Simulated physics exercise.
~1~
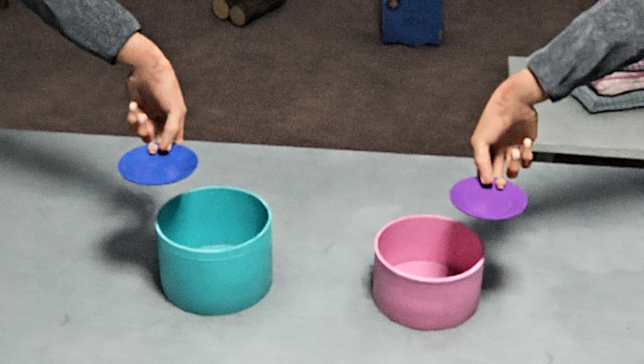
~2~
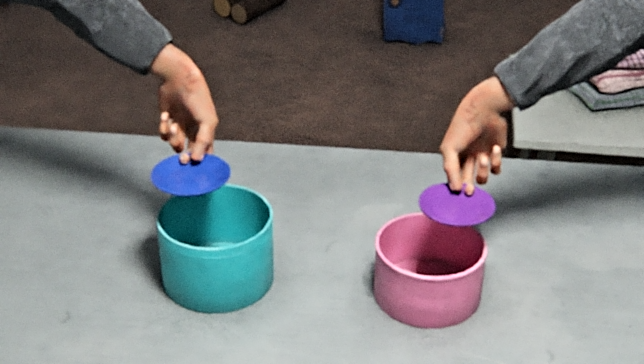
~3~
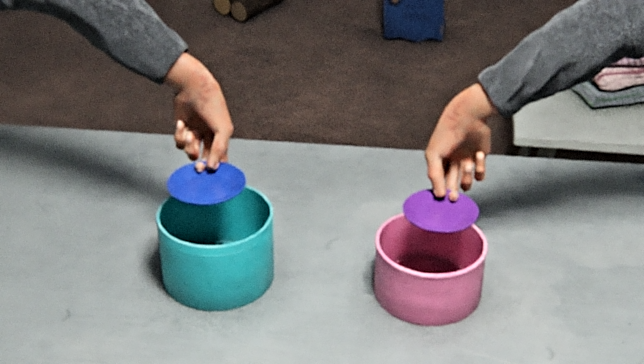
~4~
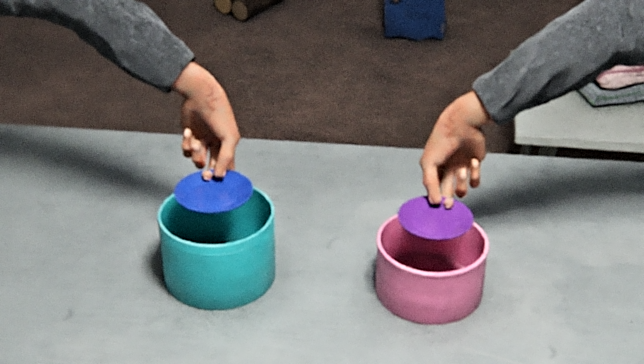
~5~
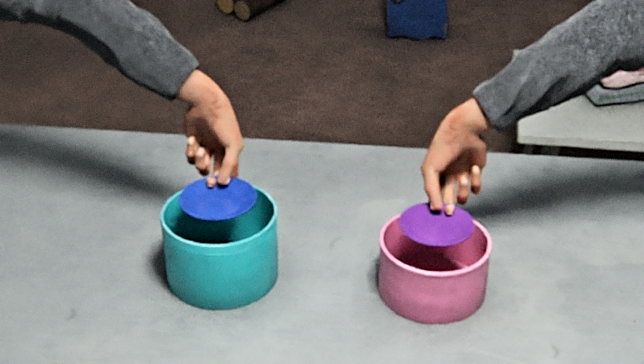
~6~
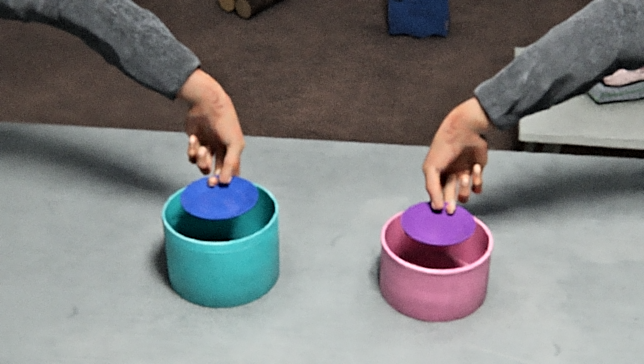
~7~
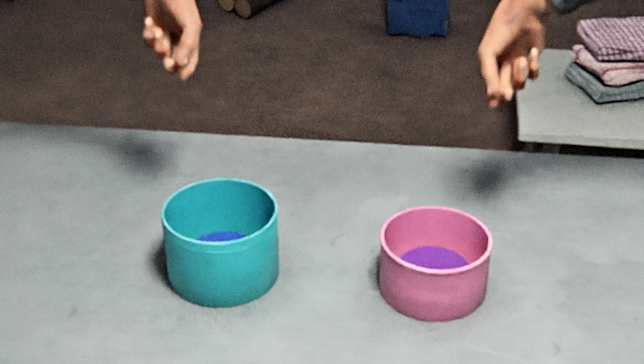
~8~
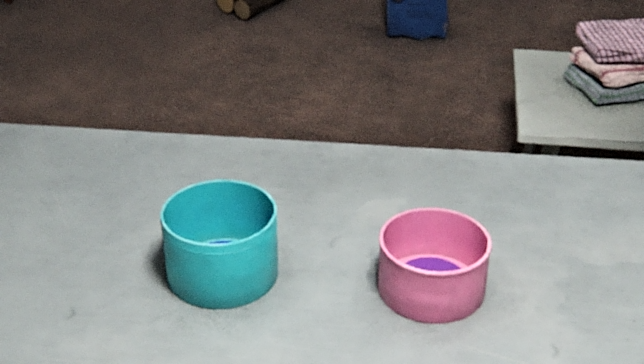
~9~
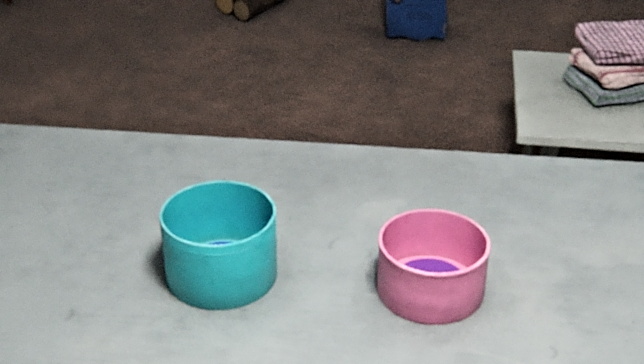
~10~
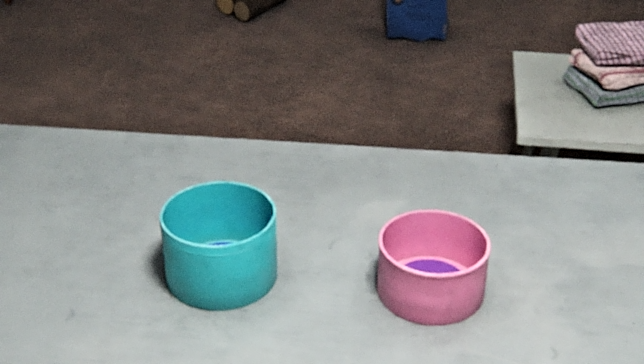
At the start, two hands reach in from opposite sides, the left one holding a flat blue disc near an open teal container and the right one holding a flat purple disc near an open pink container. The blue disc moves right and the purple disc moves left until each hangs over its container. Both are lowered slightly and pause at the openings. The hands then let go and draw back as the discs drop inside. Finally, the hands are gone, and each disc lies at the bottom of its container, leaving both tops open.
